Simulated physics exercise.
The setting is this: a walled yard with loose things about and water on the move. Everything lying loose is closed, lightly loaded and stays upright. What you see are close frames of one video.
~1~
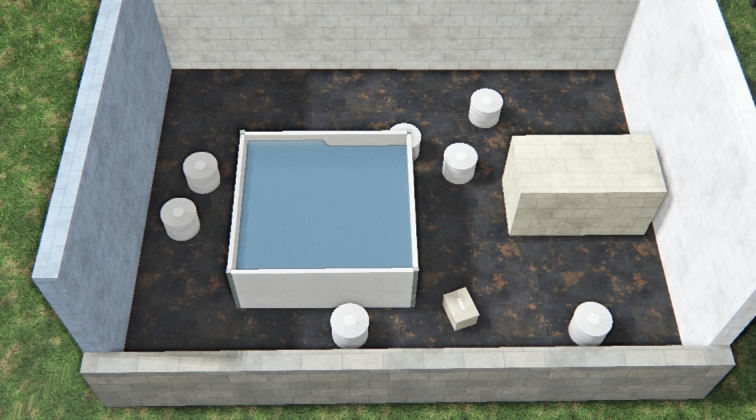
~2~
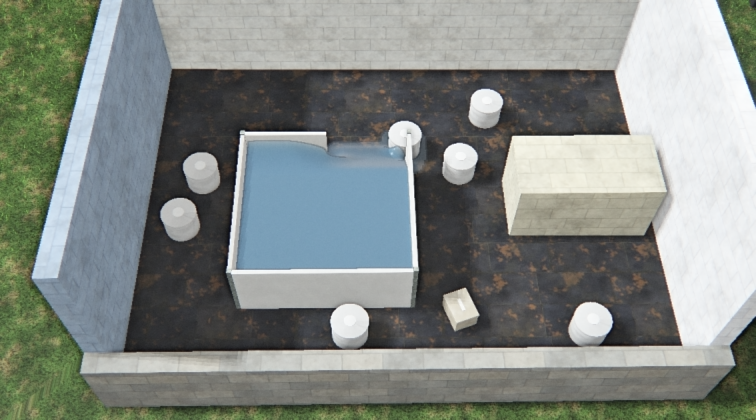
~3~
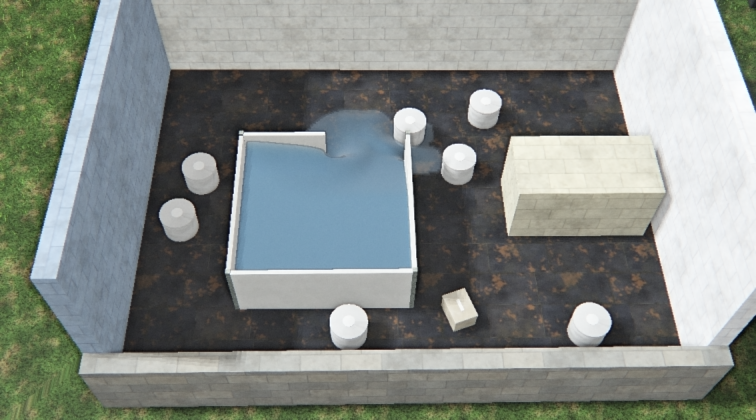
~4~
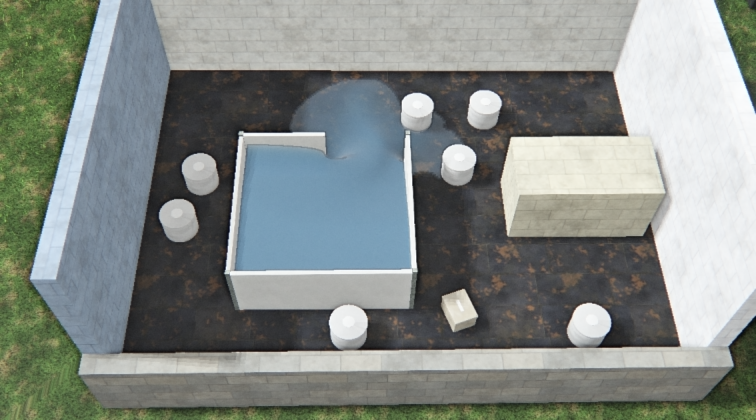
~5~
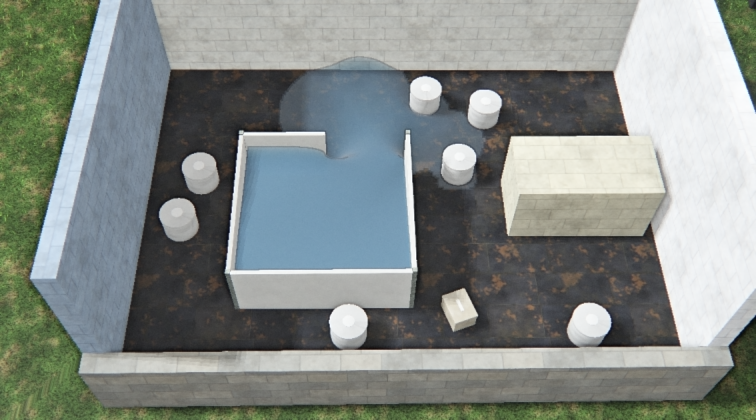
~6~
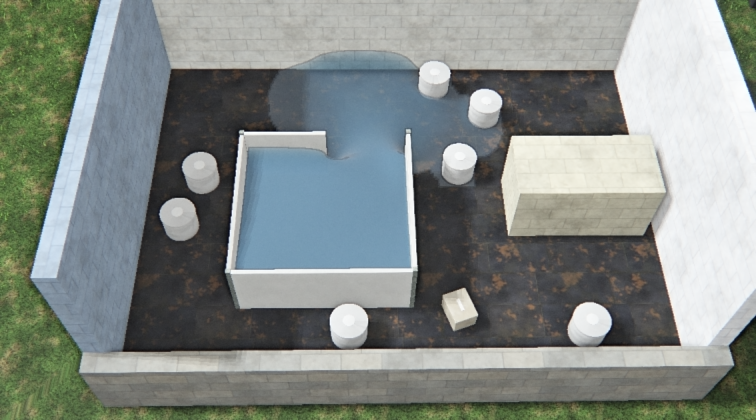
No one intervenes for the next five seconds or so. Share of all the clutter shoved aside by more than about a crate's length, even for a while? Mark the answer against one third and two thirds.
One to two thirds of them.
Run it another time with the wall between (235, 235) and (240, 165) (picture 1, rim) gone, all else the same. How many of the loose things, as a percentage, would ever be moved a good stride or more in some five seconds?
About 90 per cent.
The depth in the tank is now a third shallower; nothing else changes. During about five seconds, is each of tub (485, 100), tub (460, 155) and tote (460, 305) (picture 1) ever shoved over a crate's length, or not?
One: Passed the mark. Two: Stayed below the mark. Three: Stayed below the mark.
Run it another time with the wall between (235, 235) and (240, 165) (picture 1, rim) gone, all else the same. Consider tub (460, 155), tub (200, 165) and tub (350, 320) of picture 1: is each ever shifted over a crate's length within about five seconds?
Well, in order they come out as under that mark, beyond that mark and beyond that mark.
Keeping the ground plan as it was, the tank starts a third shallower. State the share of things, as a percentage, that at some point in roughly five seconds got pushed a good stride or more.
Share displaced: Approx. 40 percent.
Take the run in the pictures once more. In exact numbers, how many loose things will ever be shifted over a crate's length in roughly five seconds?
Result - 5.
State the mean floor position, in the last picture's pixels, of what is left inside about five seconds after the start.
What remains is centred near (411, 261).
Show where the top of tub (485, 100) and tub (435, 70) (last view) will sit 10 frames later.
The first top is close to (602, 119) and the second close to (618, 96).
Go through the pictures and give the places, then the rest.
The first picture shows a tub at (404, 136), on the bottom; a tub at (593, 319) rests on the ground; 0 of 8 have shifted.
The second picture shows a tub at (405, 134), on the bottom, close to its start; a tub at (593, 319), on the bottom; 0 of 8 have shifted.
The third picture shows a tub at (410, 120), on the bottom, a stride from its start; a tub at (592, 320), on the bottom; 1 of 8 have shifted.
The fourth picture shows a tub at (417, 105) rests on the ground, a stride from its start; a tub at (592, 320), on the bottom; 1 of 8 have shifted.
The fifth picture shows a tub at (426, 88) rests on the ground, a stride from its start; a tub at (592, 320), on the bottom; 1 of 8 have shifted.
The sixth picture shows a tub at (435, 72) rests on the ground, a stride from its start; a tub at (592, 319) rests on the ground; 1 of 8 have shifted.
A moment on, 1 of 8 are well off their spots; 1 afloat.
Next, 2 of 8 are well off their spots; 1 afloat.
Later, 3 of 8 are well off their spots; 3 afloat.
In the end, 5 of 8 are well off their spots, and 5 have been at some point; 4 afloat.
